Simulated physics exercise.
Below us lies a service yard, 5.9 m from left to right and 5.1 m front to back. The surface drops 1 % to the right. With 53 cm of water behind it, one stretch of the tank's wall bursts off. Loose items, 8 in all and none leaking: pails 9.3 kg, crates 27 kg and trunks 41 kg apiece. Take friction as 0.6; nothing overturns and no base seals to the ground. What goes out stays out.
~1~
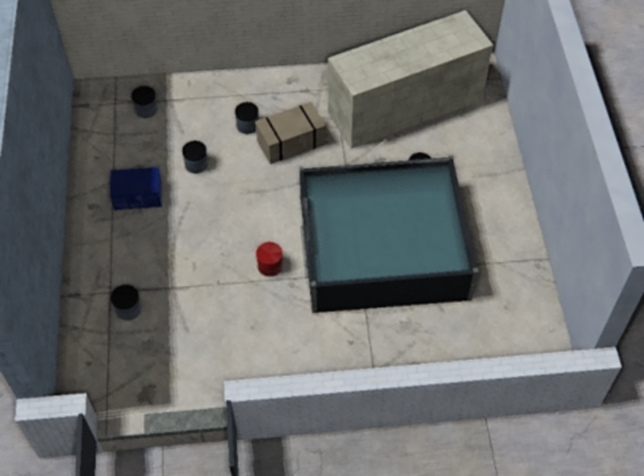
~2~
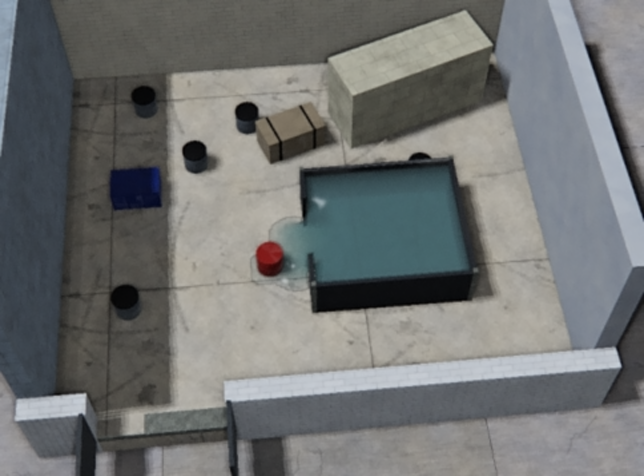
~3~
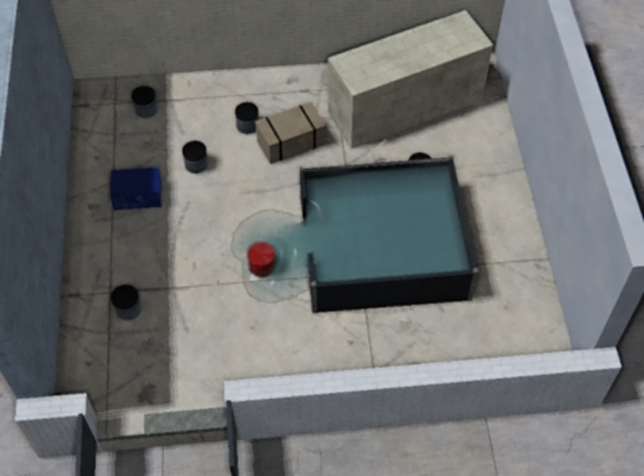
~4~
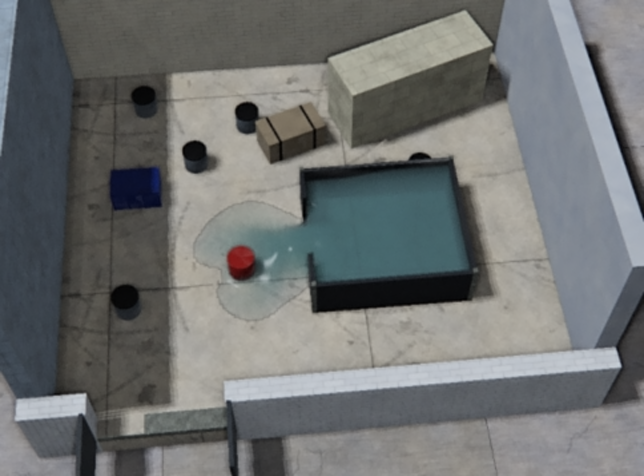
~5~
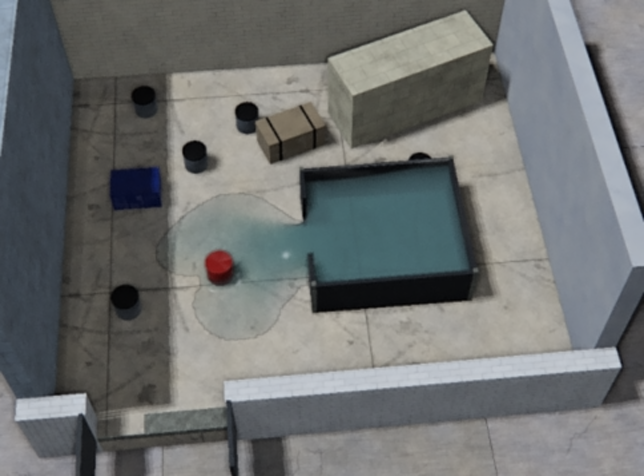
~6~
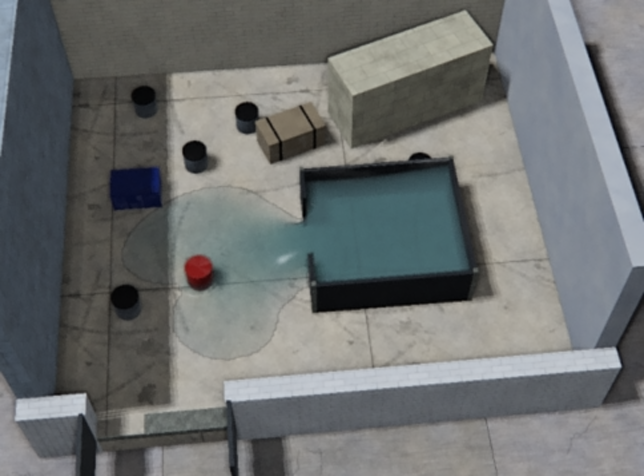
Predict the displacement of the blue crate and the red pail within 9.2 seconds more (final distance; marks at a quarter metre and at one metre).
Blue crate barely shifts, red pail ends far away.
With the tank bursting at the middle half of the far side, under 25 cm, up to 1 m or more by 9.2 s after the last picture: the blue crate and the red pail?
Then the blue crate stays put, the red pail stays put.
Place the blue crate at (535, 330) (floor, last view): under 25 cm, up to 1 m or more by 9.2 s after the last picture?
It holds its place.
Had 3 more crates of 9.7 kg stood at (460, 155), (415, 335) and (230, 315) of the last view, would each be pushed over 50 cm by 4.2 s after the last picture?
In that order: Less, short of it, more.
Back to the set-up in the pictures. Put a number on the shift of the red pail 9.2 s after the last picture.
About 200 cm.
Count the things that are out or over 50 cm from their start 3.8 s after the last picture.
By then 2.
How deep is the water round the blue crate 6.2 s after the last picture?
About 7 cm.
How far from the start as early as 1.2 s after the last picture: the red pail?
Roughly 200 cm by then.
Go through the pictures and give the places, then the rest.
The blue crate at (134, 181), on the bottom; the red pail at (269, 253) rests on the ground; 3.0 m2 under water; 0 of 8 have shifted, in the first frame.
The blue crate at (134, 181) rests on the ground; the red pail at (269, 253) rests on the ground; 3.4 m2 under water; 0 of 8 have shifted, in the second frame.
The blue crate at (134, 181) rests on the ground; the red pail at (261, 254), on the bottom, 10 cm from its start; water covers 3.8 m2; 1 of 8 have shifted, in the third frame.
The blue crate at (134, 181), on the bottom; the red pail at (240, 257) rests on the ground, 34 cm from its start; 4.5 m2 under water; 1 of 8 have shifted, in the fourth frame.
The blue crate at (134, 181), on the bottom; the red pail at (218, 262) rests on the ground, 61 cm from its start; water covers 5.4 m2; 1 of 8 have shifted, in the fifth frame.
The blue crate at (134, 181) rests on the ground; the red pail at (198, 267), on the bottom, 85 cm from its start; 6.5 m2 under water; 1 of 8 have shifted, in the sixth frame.
Then, 1.2 s after the last picture the blue crate is near (133, 181), 0.0 m from its start, aground; the red pail is near (93, 281), 2.1 m from its start, aground; 0 of 8 are out; 0 afloat.
Then, 3.8 s after the last picture the blue crate is near (128, 178), 0.1 m from its start, aground; the red pail is near (104, 332), 2.1 m from its start, aground; 0 of 8 are out; 0 afloat.
Then, 6.2 s after the last picture the blue crate is near (128, 178), 0.1 m from its start, aground; the red pail is near (127, 361), 2.1 m from its start, aground; 0 of 8 are out; 0 afloat.
Then, 9.2 s after the last picture the blue crate is near (128, 178), 0.1 m from its start, aground; the red pail is near (127, 361), 2.1 m from its start, aground; 0 of 8 are out; 0 afloat.
